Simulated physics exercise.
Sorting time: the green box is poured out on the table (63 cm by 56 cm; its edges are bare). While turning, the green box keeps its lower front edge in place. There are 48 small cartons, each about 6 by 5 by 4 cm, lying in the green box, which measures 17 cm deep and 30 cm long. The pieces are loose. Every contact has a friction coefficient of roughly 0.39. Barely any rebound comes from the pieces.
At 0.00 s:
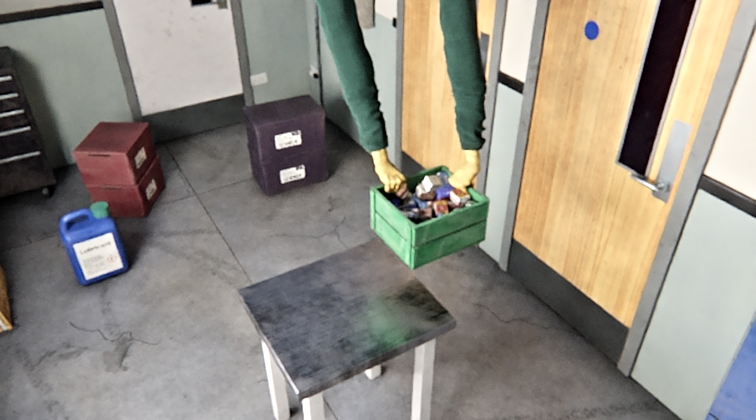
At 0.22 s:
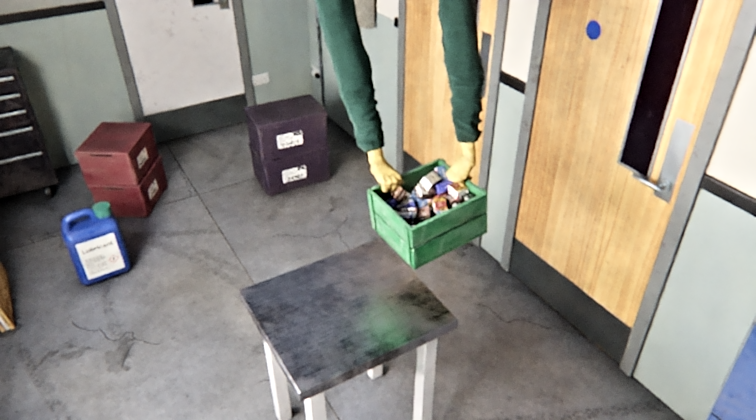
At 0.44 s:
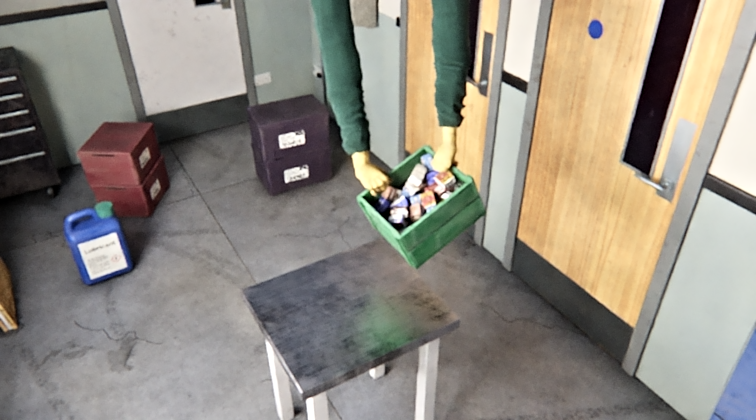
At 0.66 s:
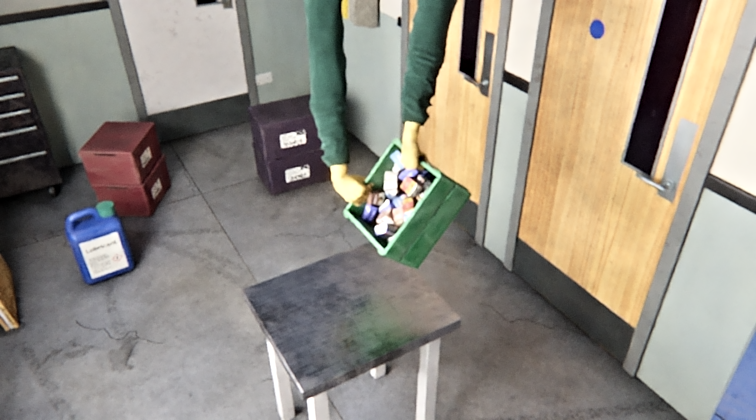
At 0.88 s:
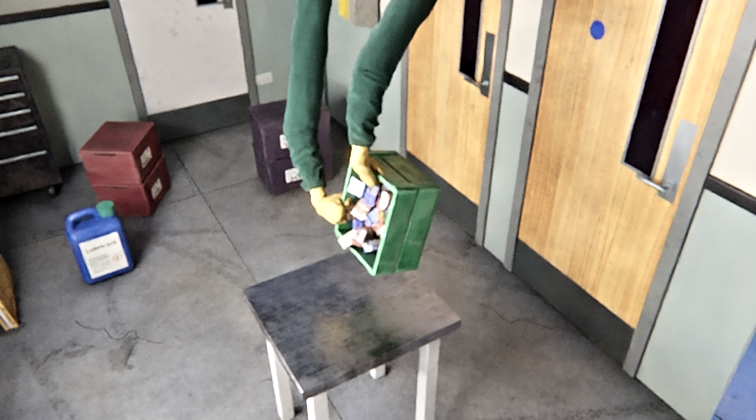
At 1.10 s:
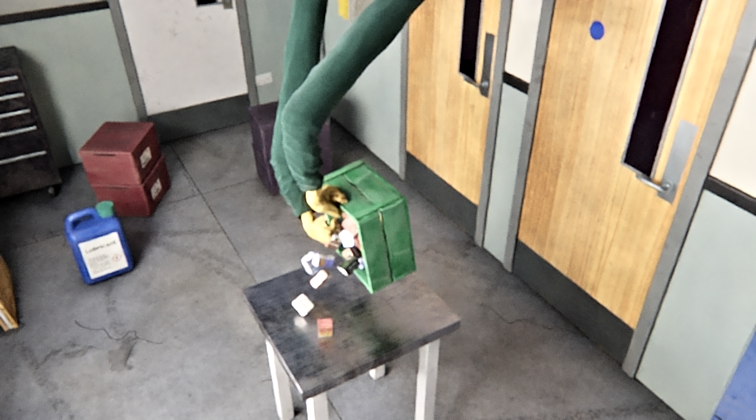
Above a dark table, gloved hands tilt a green box and small cartons tumble out.
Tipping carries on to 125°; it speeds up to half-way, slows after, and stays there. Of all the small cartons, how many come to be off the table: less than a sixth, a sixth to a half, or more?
Off the table you will find fewer than a sixth of them.
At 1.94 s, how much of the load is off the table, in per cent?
Close to 5 in a hundred.
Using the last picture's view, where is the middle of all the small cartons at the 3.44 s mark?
Somewhere about (323, 308) in pixels.
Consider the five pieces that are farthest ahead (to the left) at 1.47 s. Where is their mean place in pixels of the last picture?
(281, 321).
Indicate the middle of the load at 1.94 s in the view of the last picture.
Somewhere around (322, 310) in pixels.
After 1.47 s, tilt 124°; 15 still in the green box, 29 on the table top and 4 in the air.
After 1.94 s, tilt 125°; 1 still in the green box, 44 on the table top and 3 over the left end of the table.
After 2.60 s, tilt 125°; 44 on the table top, 3 over the left end of the table and 1 over the table's other edges.
When it is over (at 3.44 s), 44 on the table top, 3 over the left end of the table and 1 over the table's other edges. Asked share, 4 of 48, 8 per cent.
